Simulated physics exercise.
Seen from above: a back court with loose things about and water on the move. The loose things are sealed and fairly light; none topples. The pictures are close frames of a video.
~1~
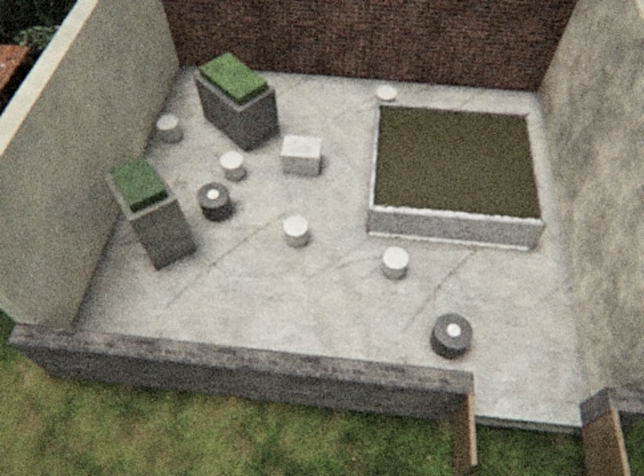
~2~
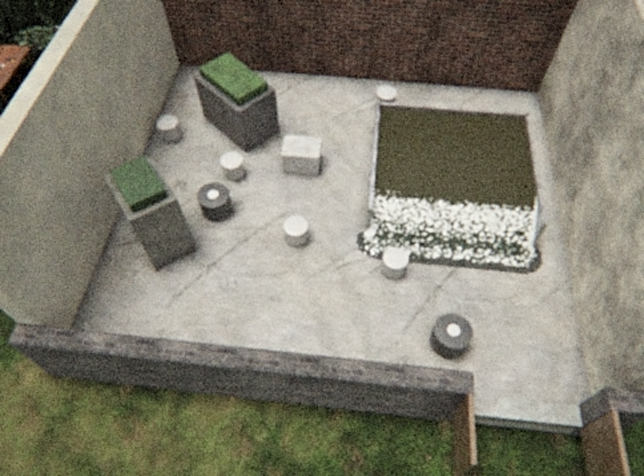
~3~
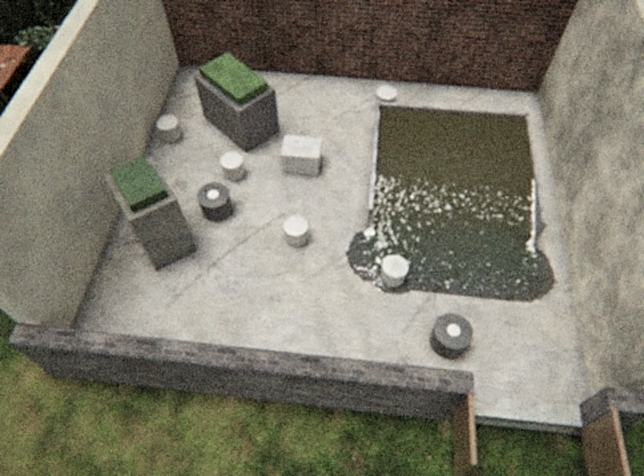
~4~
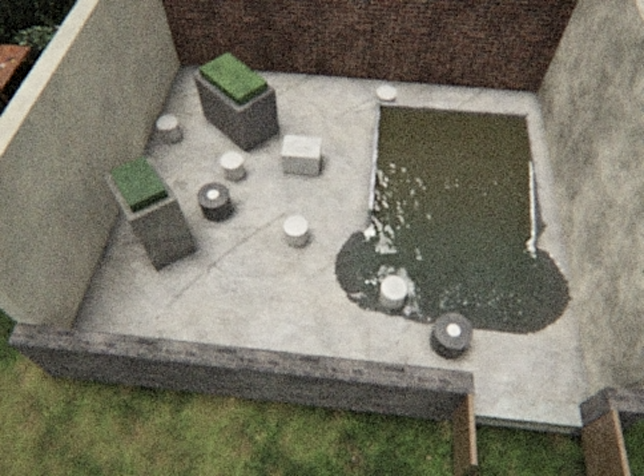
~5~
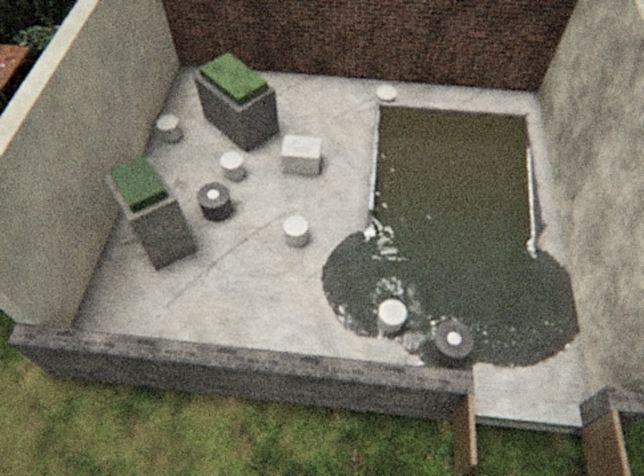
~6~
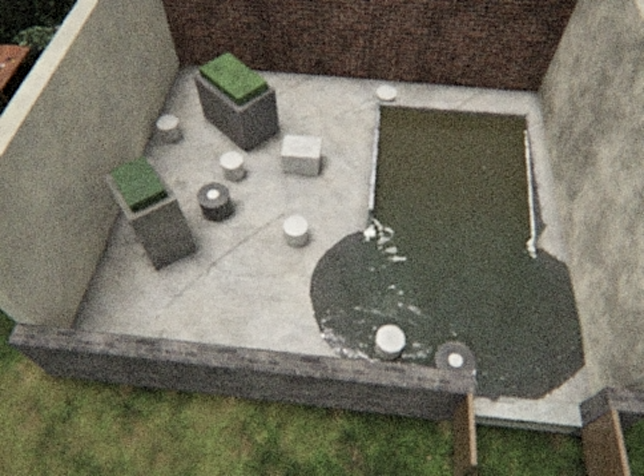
A walled back court with a pale concrete floor is seen from high above by a still camera, with grass outside its low front wall. Two grey planters topped with green, a pale block and several white and dark round tubs stand left of a murky rectangular pool. The pool's front gives way, foaming water spreads forward, and a white pail slides nearer, followed slightly by a dark tub.
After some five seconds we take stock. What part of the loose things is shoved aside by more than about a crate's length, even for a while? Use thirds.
Share: Less than a third.
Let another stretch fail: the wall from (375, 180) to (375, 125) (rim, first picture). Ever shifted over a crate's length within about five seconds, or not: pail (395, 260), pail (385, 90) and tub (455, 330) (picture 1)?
As listed: Short of that, under that, never so far.
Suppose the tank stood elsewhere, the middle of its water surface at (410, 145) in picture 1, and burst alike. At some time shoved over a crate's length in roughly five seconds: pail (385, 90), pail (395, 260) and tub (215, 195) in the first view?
As listed: No, swept aside, less than that.
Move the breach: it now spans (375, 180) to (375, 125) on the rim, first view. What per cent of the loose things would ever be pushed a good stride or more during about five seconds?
Close to 60 %.
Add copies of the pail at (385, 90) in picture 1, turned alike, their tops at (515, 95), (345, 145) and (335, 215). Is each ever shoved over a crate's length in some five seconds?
In turn: Not that far, no, never so far.
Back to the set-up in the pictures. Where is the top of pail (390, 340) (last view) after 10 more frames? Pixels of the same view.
Around (300, 339).
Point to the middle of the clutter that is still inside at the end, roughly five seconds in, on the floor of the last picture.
Close to (250, 178).
A moment on, 1 of 8 are well off their spots; 2 afloat.
Next, 2 of 8 are well off their spots; 1 afloat.
Later, 2 of 8 are well off their spots; 1 afloat.
In the end, 2 of 8 are well off their spots, and 2 have been at some point; 2 afloat.
